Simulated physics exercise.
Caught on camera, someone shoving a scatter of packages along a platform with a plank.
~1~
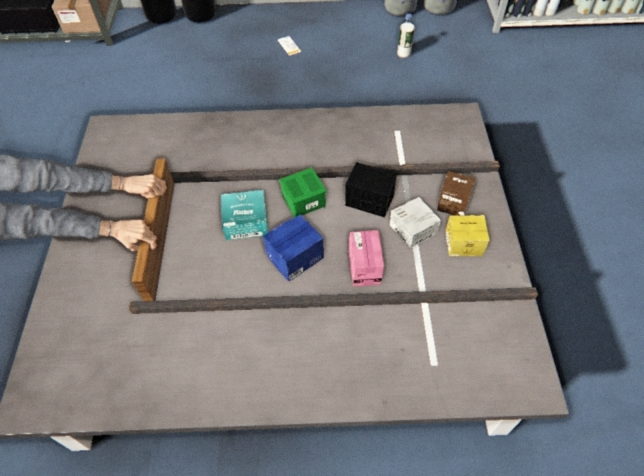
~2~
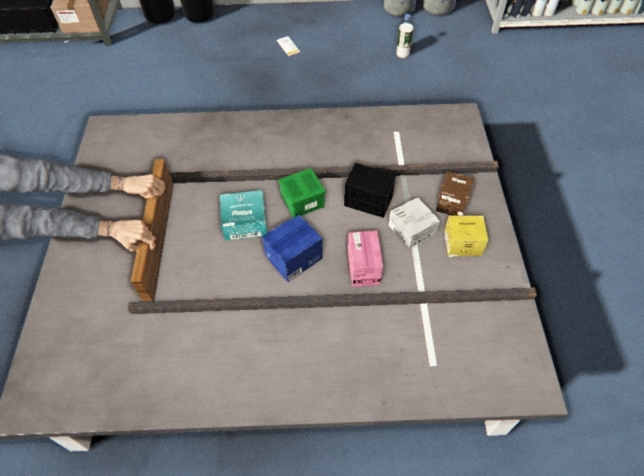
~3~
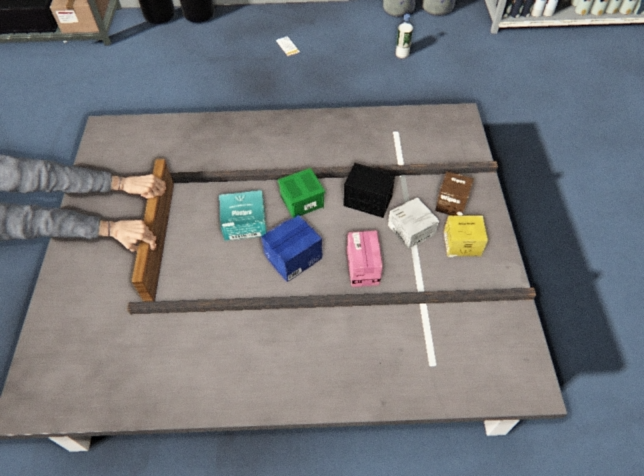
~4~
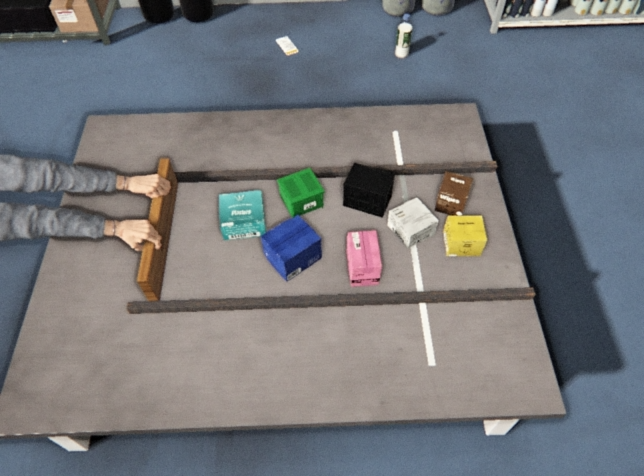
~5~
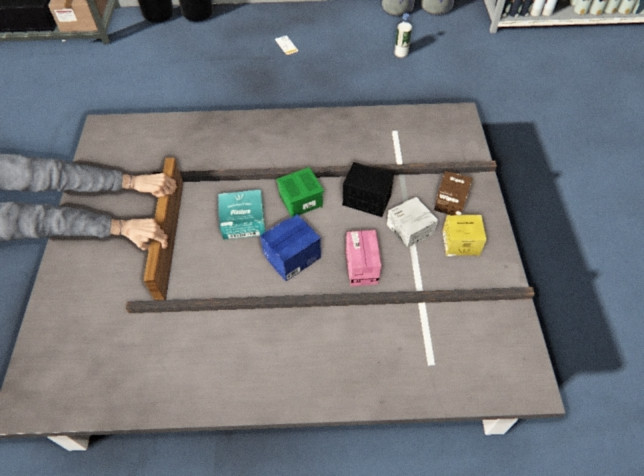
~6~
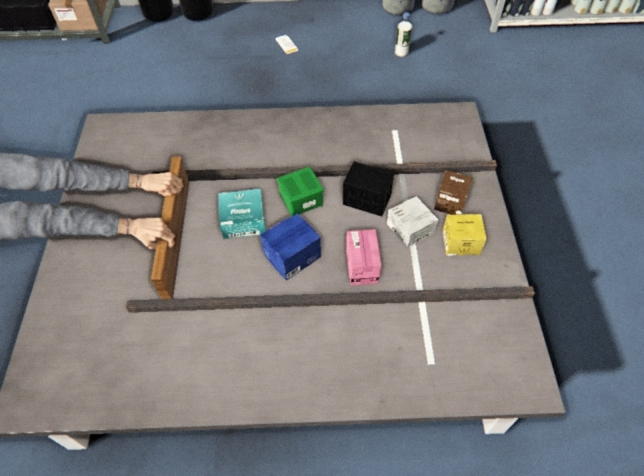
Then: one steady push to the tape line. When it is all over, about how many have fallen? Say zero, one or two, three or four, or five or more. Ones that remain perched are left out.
When it is all over, the number fallen is zero.
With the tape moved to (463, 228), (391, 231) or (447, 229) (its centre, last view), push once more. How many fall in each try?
5, 0, 2.
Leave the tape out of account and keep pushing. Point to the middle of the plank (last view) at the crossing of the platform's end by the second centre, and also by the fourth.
At (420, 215) for the second, at (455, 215) for the fourth.
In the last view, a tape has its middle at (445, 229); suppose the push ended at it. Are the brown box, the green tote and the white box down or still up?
The brown box drops off; the green tote is kept; the white box remains up.
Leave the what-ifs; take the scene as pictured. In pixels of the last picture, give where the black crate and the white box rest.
The first comes to rest at (463, 184), and the second at (473, 224).
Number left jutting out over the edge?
The number overhanging is 2.
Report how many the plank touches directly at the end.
3.
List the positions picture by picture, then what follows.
In the first frame, yellow box (467, 236); brown box (456, 195); white box (414, 223); plank (156, 228); tape (413, 231).
In the second frame, brown box (455, 195); blue parcel (293, 248).
In the third frame, white box (413, 223); pink parcel (364, 259).
In the fourth frame, yellow box (464, 236); plank (160, 227).
In the fifth frame, brown box (453, 194); turquoise box (242, 215).
In the sixth frame, yellow box (464, 235); brown box (453, 194); white box (412, 222); plank (172, 226); tape (410, 230).
Early on, none off yet; yellow box at rest near (464, 235); brown box at rest near (453, 194); white box at rest near (412, 222).
A while later, none off yet; yellow box at rest near (464, 235); brown box at rest near (453, 194); white box at rest near (413, 223).
Finally, the number that fall off is zero.
